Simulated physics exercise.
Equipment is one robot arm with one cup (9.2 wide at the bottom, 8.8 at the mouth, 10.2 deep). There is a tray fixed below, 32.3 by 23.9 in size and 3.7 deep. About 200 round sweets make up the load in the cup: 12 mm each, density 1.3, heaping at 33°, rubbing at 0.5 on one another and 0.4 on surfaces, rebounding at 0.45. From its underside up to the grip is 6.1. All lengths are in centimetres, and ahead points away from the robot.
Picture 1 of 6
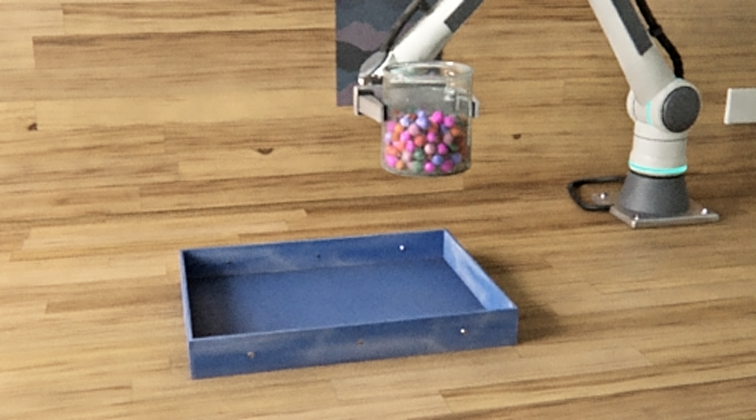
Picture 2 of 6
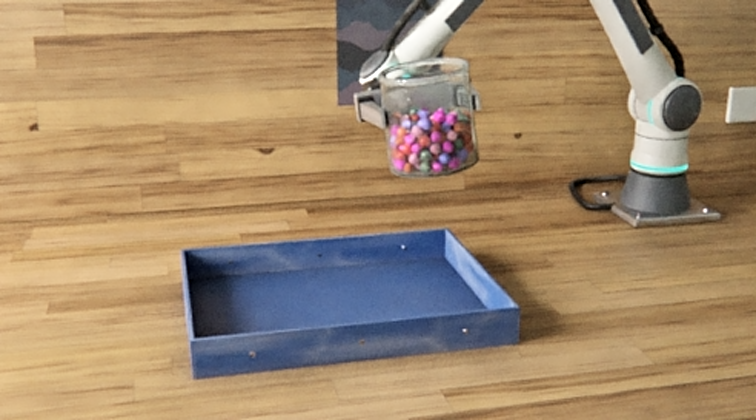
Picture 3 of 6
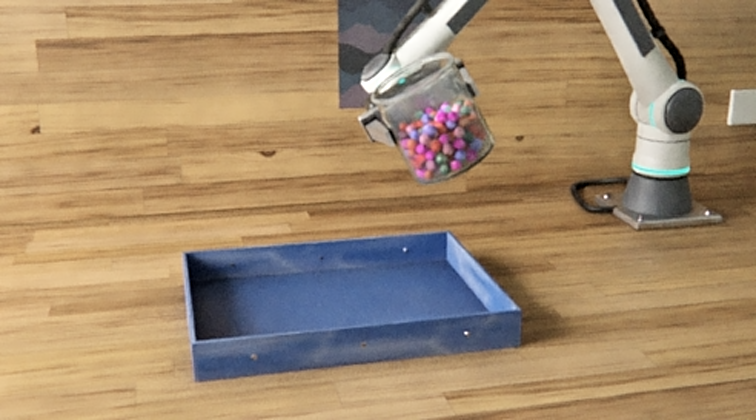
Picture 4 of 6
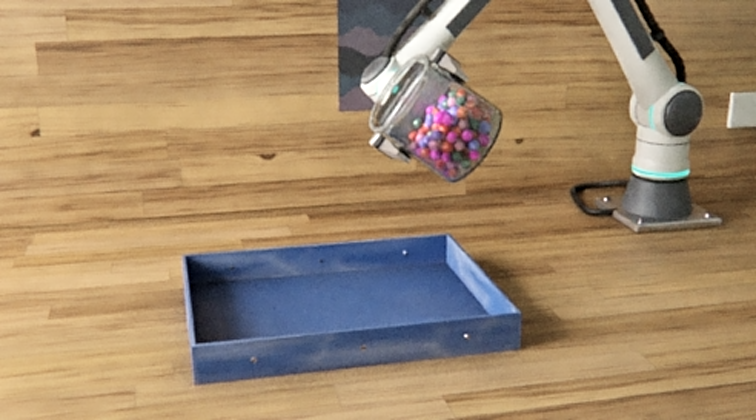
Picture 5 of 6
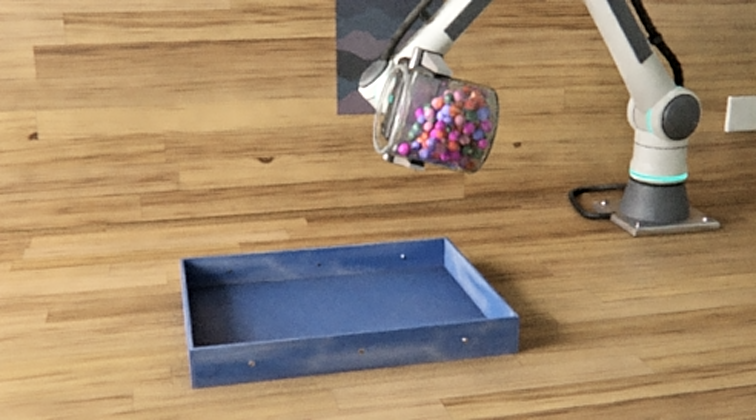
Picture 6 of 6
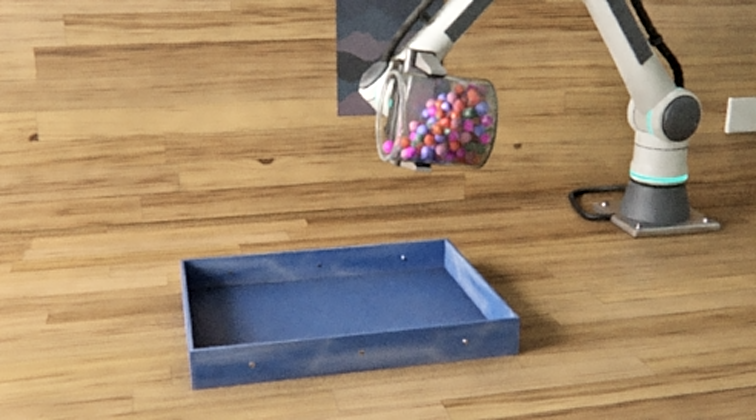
A robot arm held a clear cup of colourful round sweets above an empty blue tray, then steadily tilted it until it lay nearly on its side, the sweets shifting inside as it turned.
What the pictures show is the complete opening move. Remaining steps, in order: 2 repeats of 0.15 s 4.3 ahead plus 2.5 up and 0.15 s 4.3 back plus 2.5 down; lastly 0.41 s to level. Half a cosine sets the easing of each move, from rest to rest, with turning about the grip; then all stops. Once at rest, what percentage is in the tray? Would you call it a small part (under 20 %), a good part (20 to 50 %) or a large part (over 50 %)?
I'd call it a large part.
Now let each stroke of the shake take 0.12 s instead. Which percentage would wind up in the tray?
Around 75 percent.
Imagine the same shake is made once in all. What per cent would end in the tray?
My guess is near 40 per cent.
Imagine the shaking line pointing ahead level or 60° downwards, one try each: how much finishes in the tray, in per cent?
Roughly 55 per cent, then 5 per cent.
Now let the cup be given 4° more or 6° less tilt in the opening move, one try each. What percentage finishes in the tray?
I'd say close to 70 and 45 per cent, in that order.
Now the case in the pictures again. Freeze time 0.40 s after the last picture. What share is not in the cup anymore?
35 %.
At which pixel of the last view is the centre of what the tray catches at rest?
I'd put it at roughly (299, 318).
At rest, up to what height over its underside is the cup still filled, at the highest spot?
4.0 cm.
Then, 0.40 s on, tilted 82° forward, highest piece 24 above the table; 134 in the cup, 63 in the tray, 5 in flight or on a rim.
Then, 0.81 s on, tilted 40° forward, highest piece 23 above the table; 127 in the tray, 75 in the cup.
Then, 1.21 s on, level, highest piece 21 above the table; 127 in the tray, 75 in the cup.
Then, 2.26 s on, level, highest piece 20 above the table; 127 in the tray, 75 in the cup.
In the end, 127 in the tray, 75 in the cup. That is 63 % in the tray.
